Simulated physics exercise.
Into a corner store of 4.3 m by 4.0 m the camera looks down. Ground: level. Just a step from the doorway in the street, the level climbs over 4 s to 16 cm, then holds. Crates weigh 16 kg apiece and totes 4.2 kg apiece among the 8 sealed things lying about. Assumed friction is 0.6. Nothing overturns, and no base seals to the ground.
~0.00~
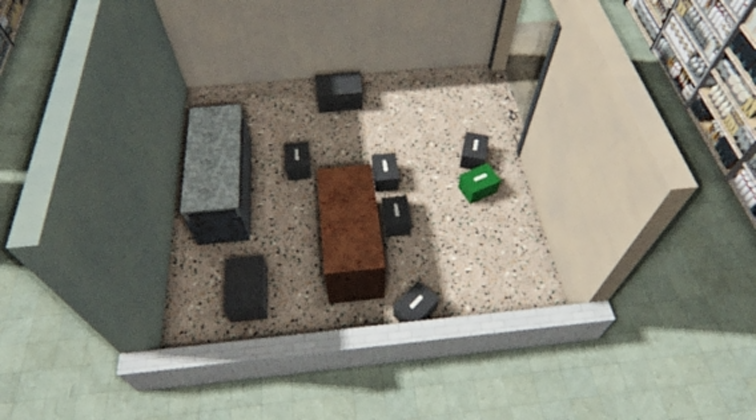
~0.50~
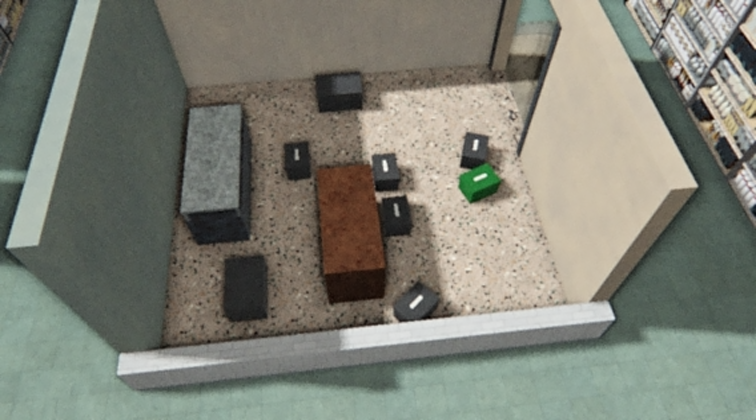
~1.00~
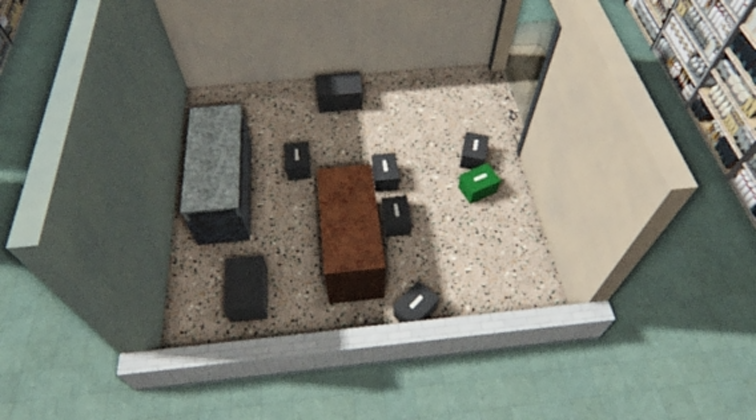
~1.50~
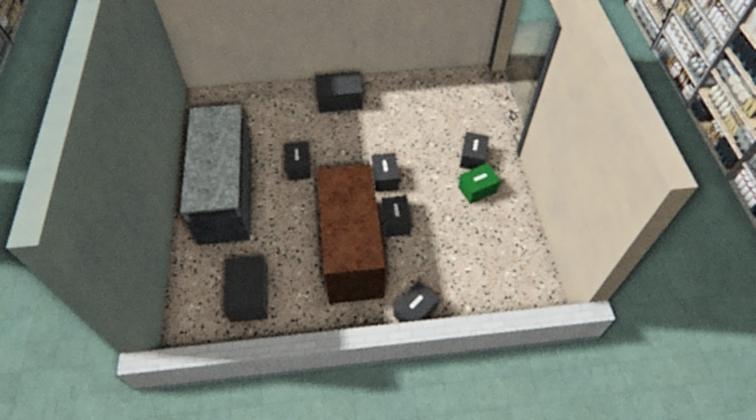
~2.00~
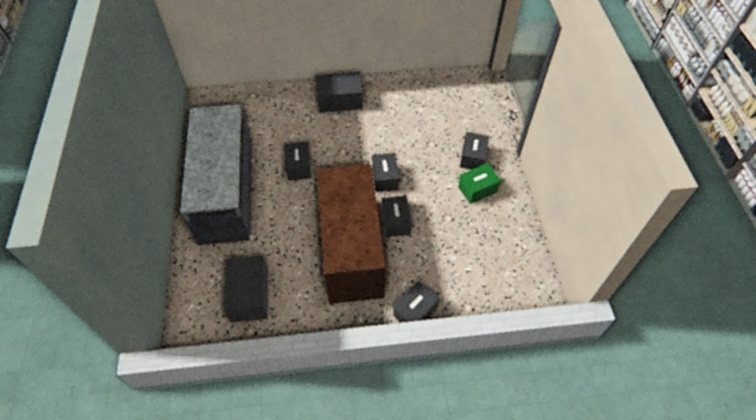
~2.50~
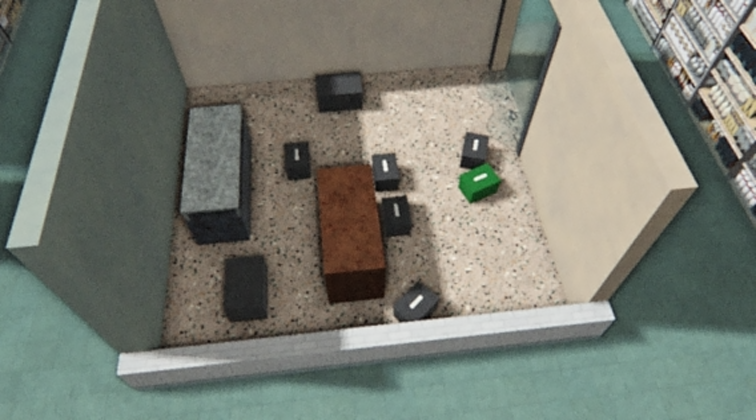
The footage shows a small walled room seen from above, with a brown block, grey and black boxes and one green box on a speckled floor. None of the boxes moves, while the floor outside shifts slightly in tone.
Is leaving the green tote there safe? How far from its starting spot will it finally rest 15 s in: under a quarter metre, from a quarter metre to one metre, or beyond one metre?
My guess: It's a bit away from its start.
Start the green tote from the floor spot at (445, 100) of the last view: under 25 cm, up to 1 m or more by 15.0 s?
It travels far.
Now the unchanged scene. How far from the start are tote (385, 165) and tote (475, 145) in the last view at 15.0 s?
In turn: 200 cm, 140 cm.
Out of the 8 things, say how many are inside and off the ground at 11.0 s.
Total: 4.
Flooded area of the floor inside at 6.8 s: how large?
Wet area: Approx. 11.0 m2.
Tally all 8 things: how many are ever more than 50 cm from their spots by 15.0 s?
By my count, 6.
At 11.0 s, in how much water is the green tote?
Depth: About 2 cm.
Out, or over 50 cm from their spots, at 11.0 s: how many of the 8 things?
The answer is 5.
After 3.5 s the green tote is near (480, 178), 0.0 m from its start, aground; 0 afloat.
After 6.8 s the green tote is near (481, 179), 0.0 m from its start, aground; 1 afloat.
After 11.0 s the green tote is near (481, 179), 0.0 m from its start, aground; 4 afloat.
After 15.0 s the green tote is near (450, 157), 0.5 m from its start, afloat; 8 afloat.
